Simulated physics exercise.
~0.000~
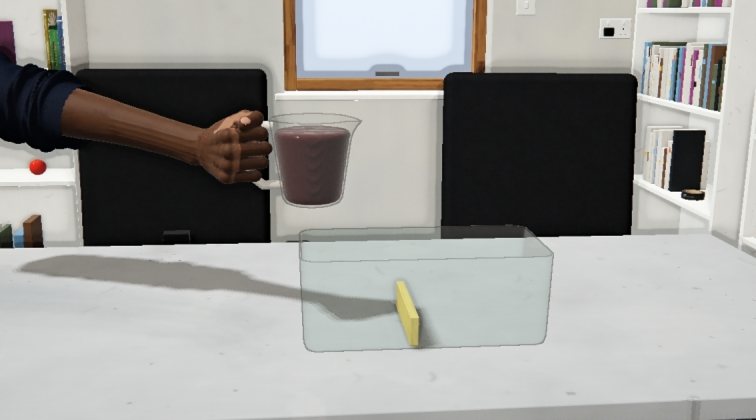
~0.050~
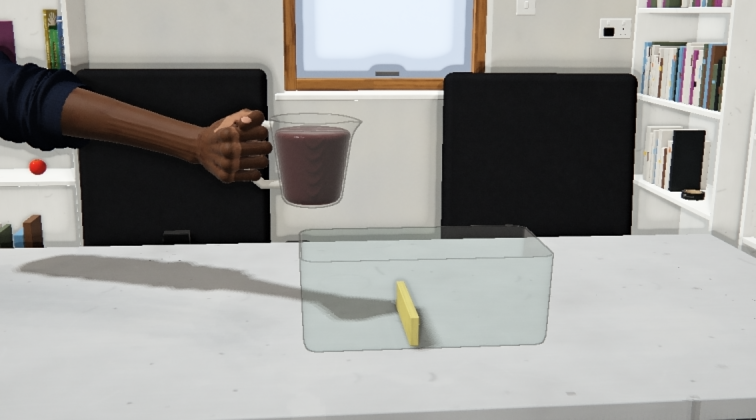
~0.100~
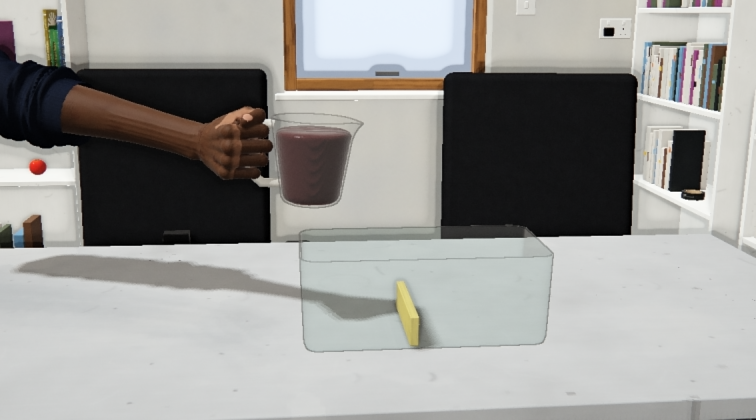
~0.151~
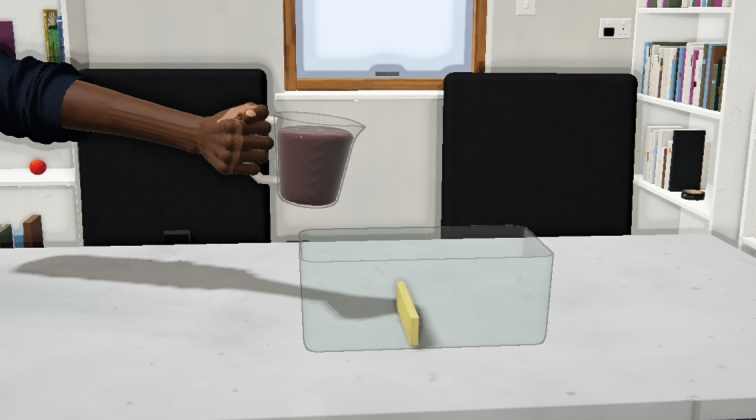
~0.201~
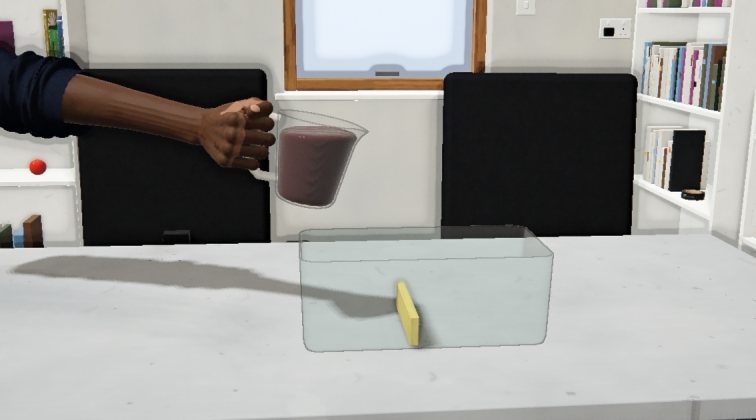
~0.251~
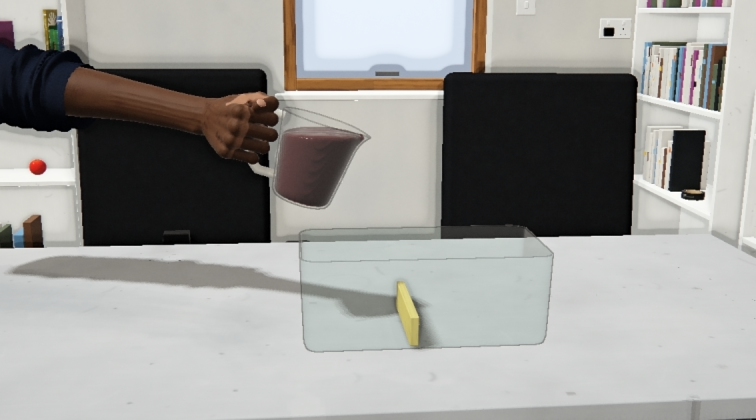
The video shows a hand holding a measuring jug of dark reddish liquid above the left end of a clear rectangular basin with a low yellow wall inside, then gradually tilting the jug to the right.
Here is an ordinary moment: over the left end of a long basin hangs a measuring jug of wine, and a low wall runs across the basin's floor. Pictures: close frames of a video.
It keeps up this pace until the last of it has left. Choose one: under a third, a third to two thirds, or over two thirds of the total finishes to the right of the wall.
A third to two thirds finishes to the right of the wall.
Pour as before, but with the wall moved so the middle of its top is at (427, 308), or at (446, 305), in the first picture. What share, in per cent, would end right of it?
Record: Case 1 near 25 %, case 2 near 10 %.
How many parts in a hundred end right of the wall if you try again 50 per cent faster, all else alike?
Something like 35 in a hundred.
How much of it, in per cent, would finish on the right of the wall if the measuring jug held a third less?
Close to 20 per cent, more or less.
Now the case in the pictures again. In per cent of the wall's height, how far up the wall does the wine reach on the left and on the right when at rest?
The left side ends up close to 40, the right side close to 20.
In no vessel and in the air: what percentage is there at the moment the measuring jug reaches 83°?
25 %.
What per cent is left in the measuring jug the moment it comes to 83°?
My estimate is close to 60 percent remaining.
A moment on, the measuring jug is tipped on its side and 59 per cent is still to pour, 3 is left of the wall and 15 right of it.
Next, the measuring jug is tipped right over and 4 per cent is still to pour, 49 is left of the wall and 42 right of it.
Then the measuring jug is tipped right over and 0 per cent is still to pour, 56 is left of the wall and 43 right of it.
Later the measuring jug is tipped right over and 0 per cent is still to pour, 56 is left of the wall and 43 right of it.
Finally, 56 per cent lies left of the wall, 43 right of it and 1 outside.
